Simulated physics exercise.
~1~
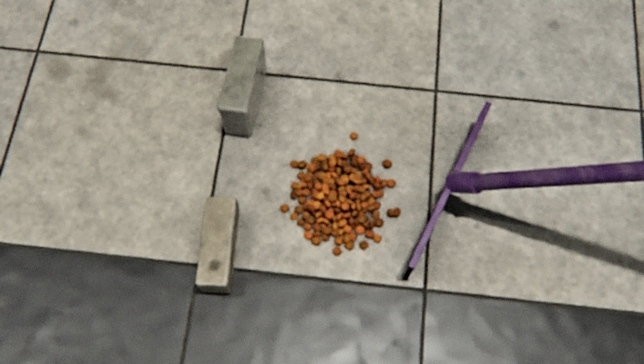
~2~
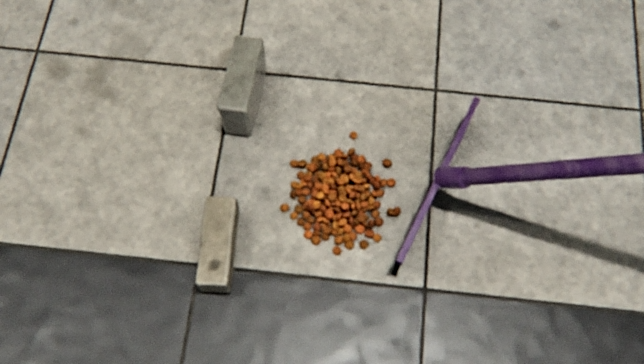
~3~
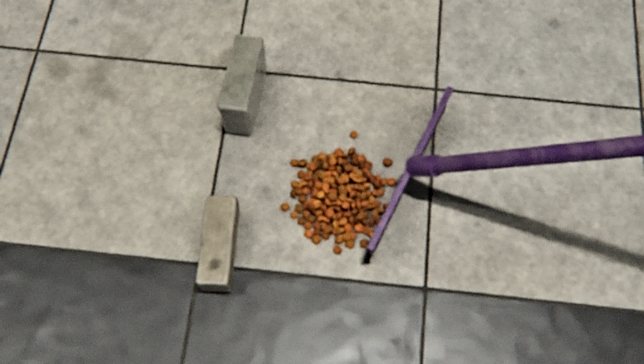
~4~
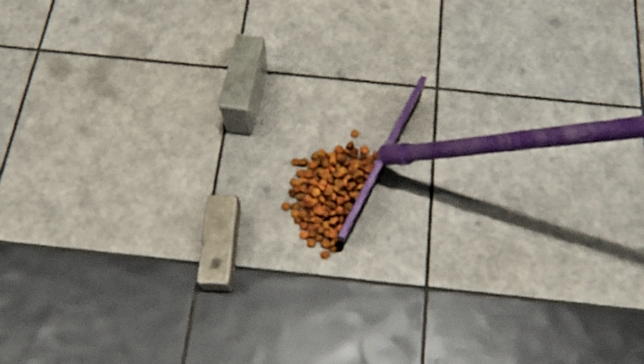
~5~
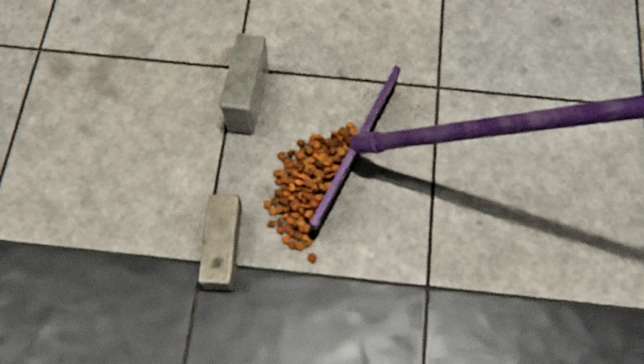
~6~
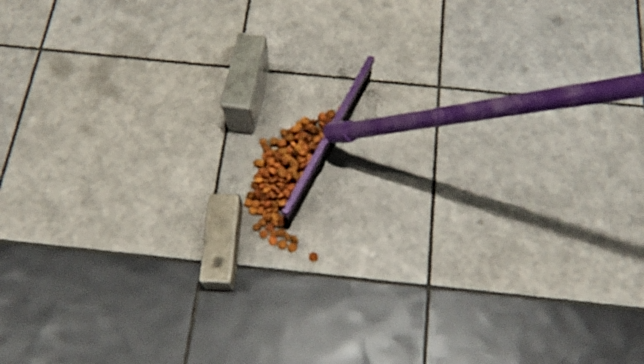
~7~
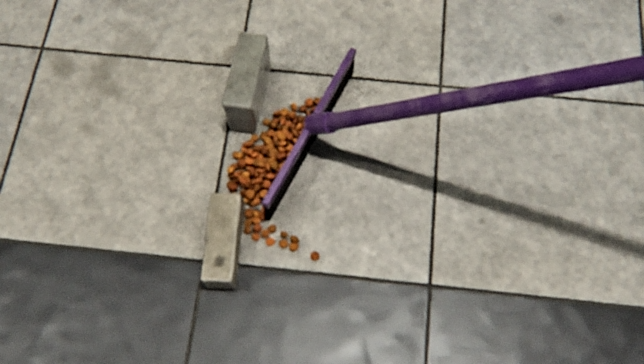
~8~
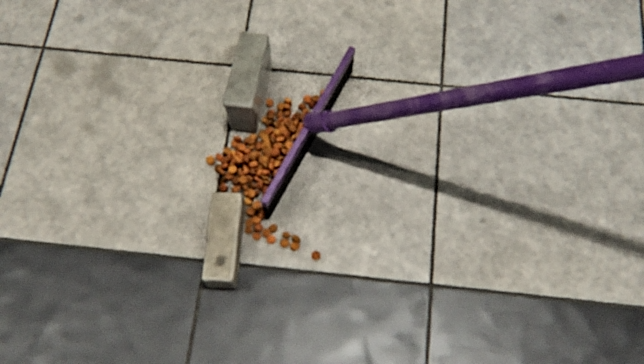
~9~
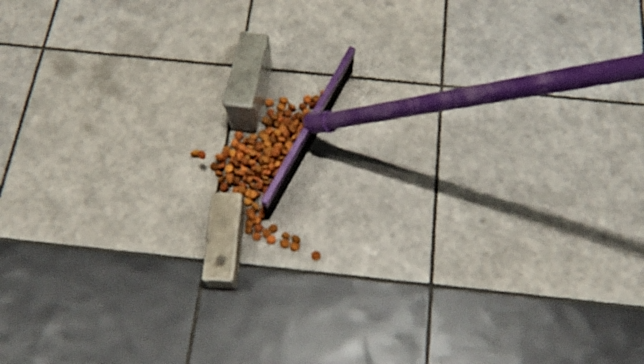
A purple squeegee with a long handle reaching in from the right stands on a grey tiled floor, seen from above, with a strip of darker tiles along the bottom. To its left lies a round pile of orange-brown kibble, and beyond that two grey blocks stand with a gap between them. The slanted blade slides left, meets the pile and pushes it toward the blocks, squeezing it into a band while a few bits trail off below. The blade then stops just short of the blocks. A few pieces spill through the gap, but most stay bunched between blade and blocks.
